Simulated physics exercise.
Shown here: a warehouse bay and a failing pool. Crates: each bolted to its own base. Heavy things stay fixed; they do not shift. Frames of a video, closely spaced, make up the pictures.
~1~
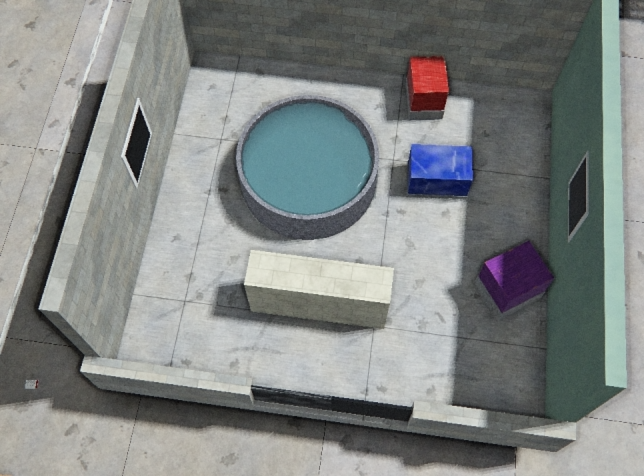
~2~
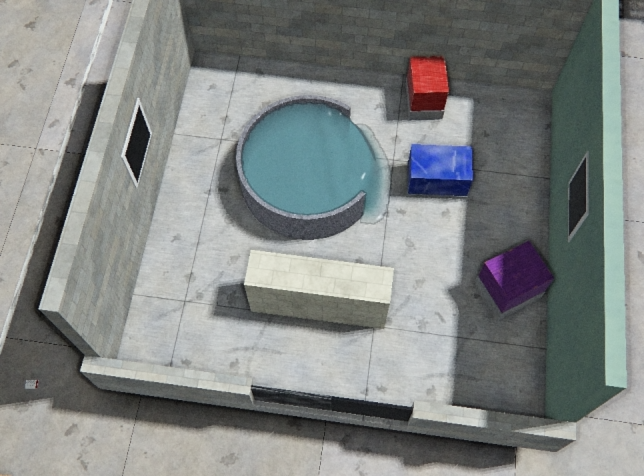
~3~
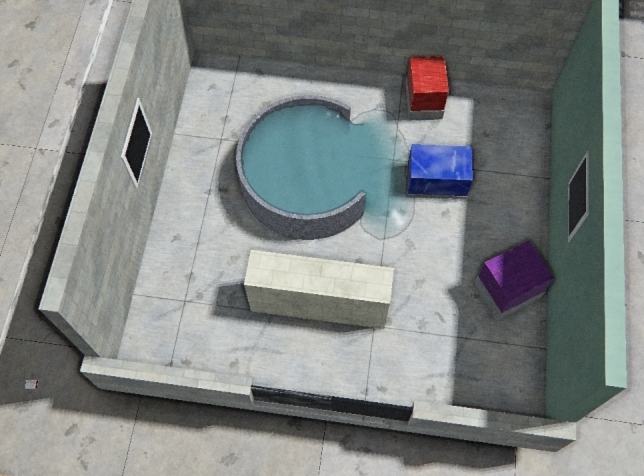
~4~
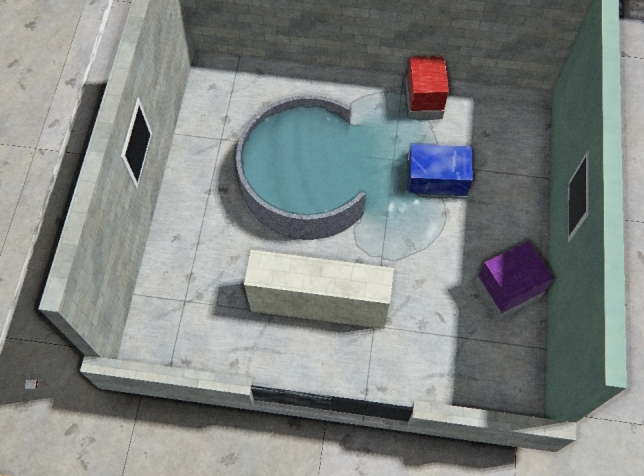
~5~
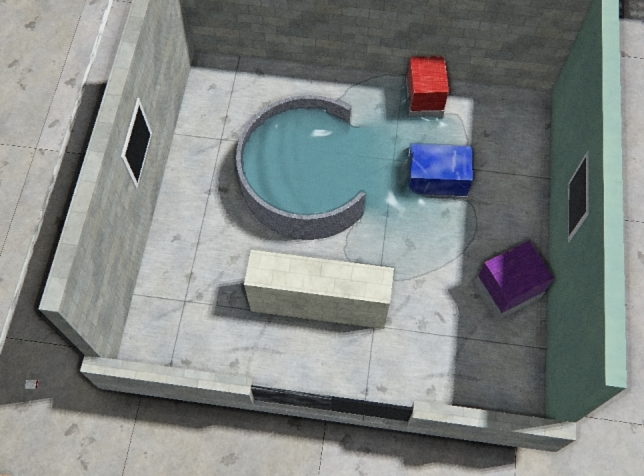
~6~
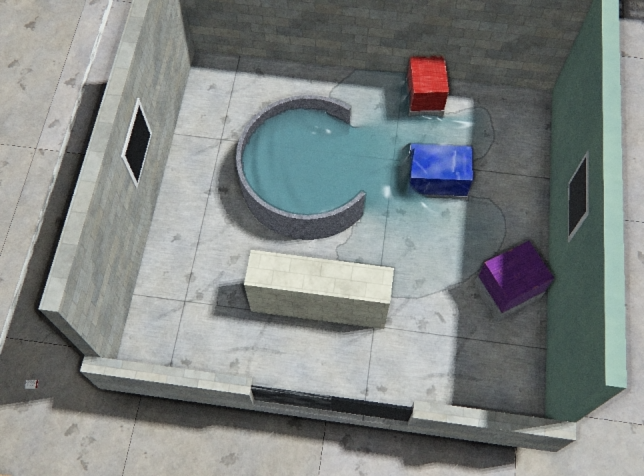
Walled concrete bay with a round pool opening on its right side, water pouring out and spreading around red and blue blocks.
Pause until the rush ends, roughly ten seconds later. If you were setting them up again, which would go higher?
At the end, the blue crate will be touched, the red crate will be touched, the purple crate will not be touched.
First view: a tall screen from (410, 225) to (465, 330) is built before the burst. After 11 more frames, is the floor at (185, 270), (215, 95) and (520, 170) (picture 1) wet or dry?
Outcome by spot, in order - unwatered, unwatered, watered.
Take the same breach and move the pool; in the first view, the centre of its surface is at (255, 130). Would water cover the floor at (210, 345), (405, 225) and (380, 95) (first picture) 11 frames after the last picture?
First unwetted; next drenched; last drenched.
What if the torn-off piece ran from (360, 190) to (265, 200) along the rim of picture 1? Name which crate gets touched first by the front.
That would be the purple one.
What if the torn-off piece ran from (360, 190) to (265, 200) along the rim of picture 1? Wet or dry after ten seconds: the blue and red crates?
Blue gets drenched; red stays untouched.
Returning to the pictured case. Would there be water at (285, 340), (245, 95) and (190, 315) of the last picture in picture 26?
Going through them in order, I'd say clear, drenched and clear.
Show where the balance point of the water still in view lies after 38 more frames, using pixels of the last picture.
My reading is close to (391, 213).
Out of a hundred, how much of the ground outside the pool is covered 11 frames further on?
By my count, 55 percent.
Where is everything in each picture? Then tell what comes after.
In the first picture, still water in the round tank at (308, 157).
In the second picture, the front is at (373, 220), out from the gap at (372, 165).
In the third picture, water pours out at (372, 166) and has run to (382, 234).
In the fourth picture, the front is at (405, 98), out from the gap at (372, 167).
In the fifth picture, water pours out at (372, 167) and has run to (459, 247).
In the sixth picture, water pours out at (372, 167) and has run to (493, 248).
A moment on, water covers 35 % of the floor; the blue crate water round its plinth, the red crate water round its plinth, the purple crate water round its plinth.
Next, water covers 55 % of the floor; the blue crate water round its plinth, the red crate water round its plinth, the purple crate water round its plinth.
Then, water covers 70 % of the floor; the blue crate water round its plinth, the red crate water round its plinth, the purple crate water round its plinth.
Later, water covers 95 % of the floor; the blue crate water round its plinth, the red crate water round its plinth, the purple crate water round its plinth.
In the end, water covers 100 % of the floor; the blue crate was topped, the red crate was topped, the purple crate stayed above the water.
